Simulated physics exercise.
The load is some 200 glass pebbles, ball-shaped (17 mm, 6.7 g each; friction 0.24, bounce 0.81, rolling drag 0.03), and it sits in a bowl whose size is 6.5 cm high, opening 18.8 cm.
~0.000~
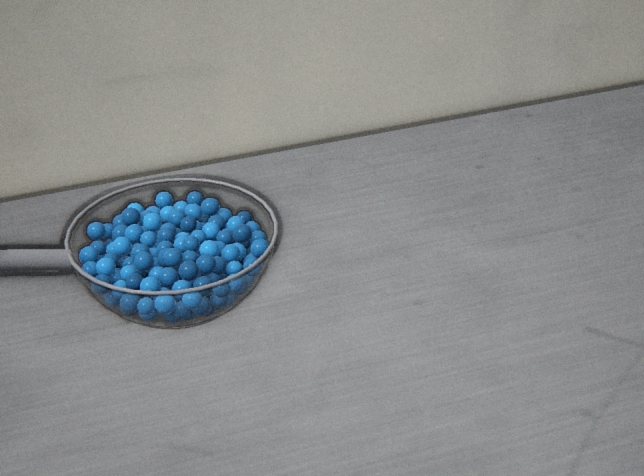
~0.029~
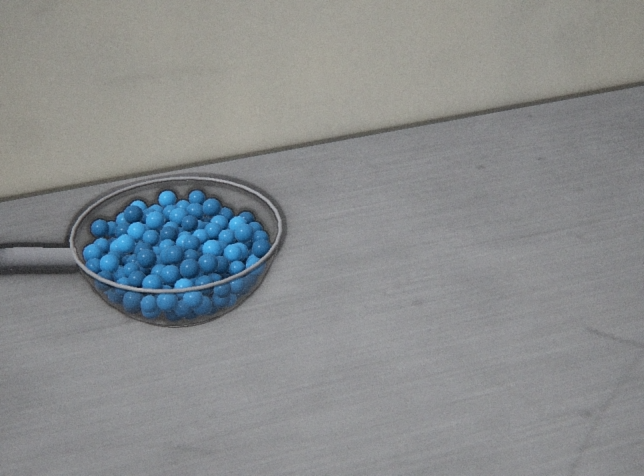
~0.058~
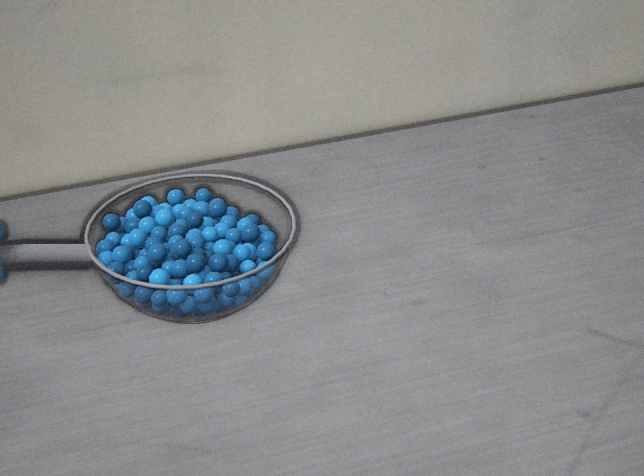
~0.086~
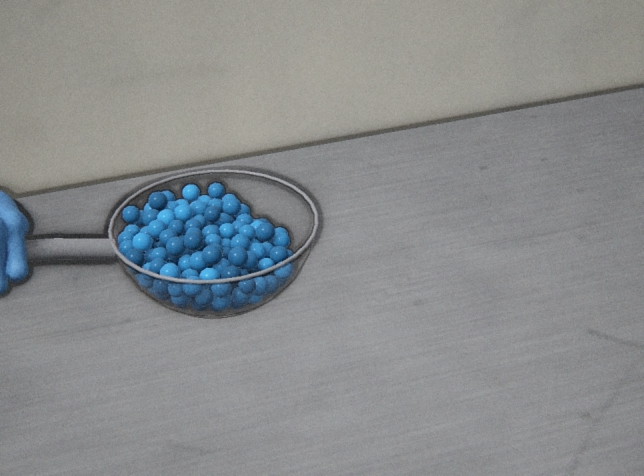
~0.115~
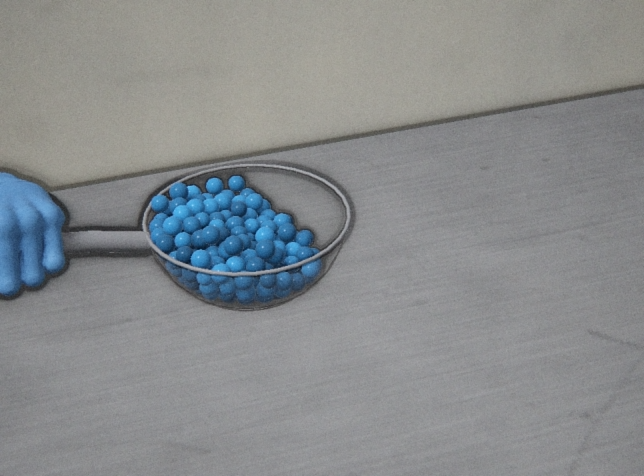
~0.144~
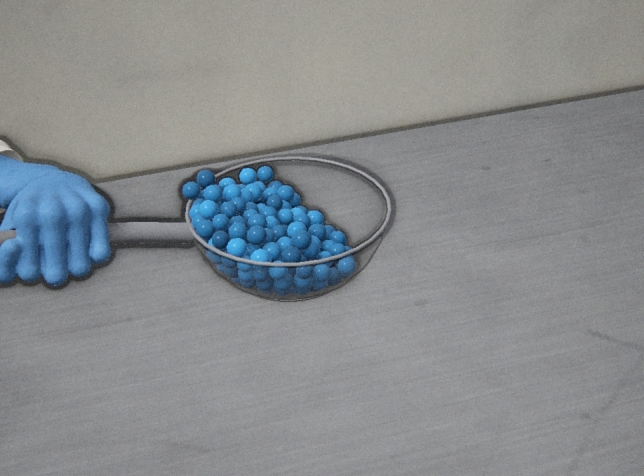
A clear, long-handled bowl heaped with small blue balls starts at the left of a grey surface and slides slowly to the right. It picks up speed as a blue hand gripping the handle comes into view from the left, and the balls shift back toward the handle, baring the bowl's right side.
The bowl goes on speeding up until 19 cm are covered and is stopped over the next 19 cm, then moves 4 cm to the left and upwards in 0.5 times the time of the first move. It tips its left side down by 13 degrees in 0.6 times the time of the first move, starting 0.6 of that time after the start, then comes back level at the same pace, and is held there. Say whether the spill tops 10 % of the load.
Spilled: More than that.
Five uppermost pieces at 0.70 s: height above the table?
About 20 cm above the table.
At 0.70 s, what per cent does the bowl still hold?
Share still held: Roughly 80 %.
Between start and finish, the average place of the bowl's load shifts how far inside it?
The distance is some 1.5 cm from start to finish.
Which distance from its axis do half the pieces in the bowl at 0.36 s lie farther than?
That comes to around 5.5 cm.
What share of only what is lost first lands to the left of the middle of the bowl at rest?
Share there: Around 20 %.
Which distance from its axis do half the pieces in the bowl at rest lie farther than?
That would be about 5.0 centimetres.
After 0.36 s, tilt 8 degrees; bowl 90 %, in the air 5 %; middle of all pieces near (572, 170).
Then, at 0.53 s, tilt 11 degrees; bowl 80 %, in the air 15 %; middle of all pieces near (570, 161).
Then, at 0.70 s, tilt 0 degrees; bowl 80 %, fallen right of where it stops 15 %; middle of all pieces near (522, 171).
After 0.85 s, tilt 0 degrees; bowl 80 %, fallen right of where it stops 15 %; middle of all pieces near (520, 170).
By 1.5 s all is still; bowl 80 %, fallen right of where it stops 15 %, fallen left of where it stops 5 %.
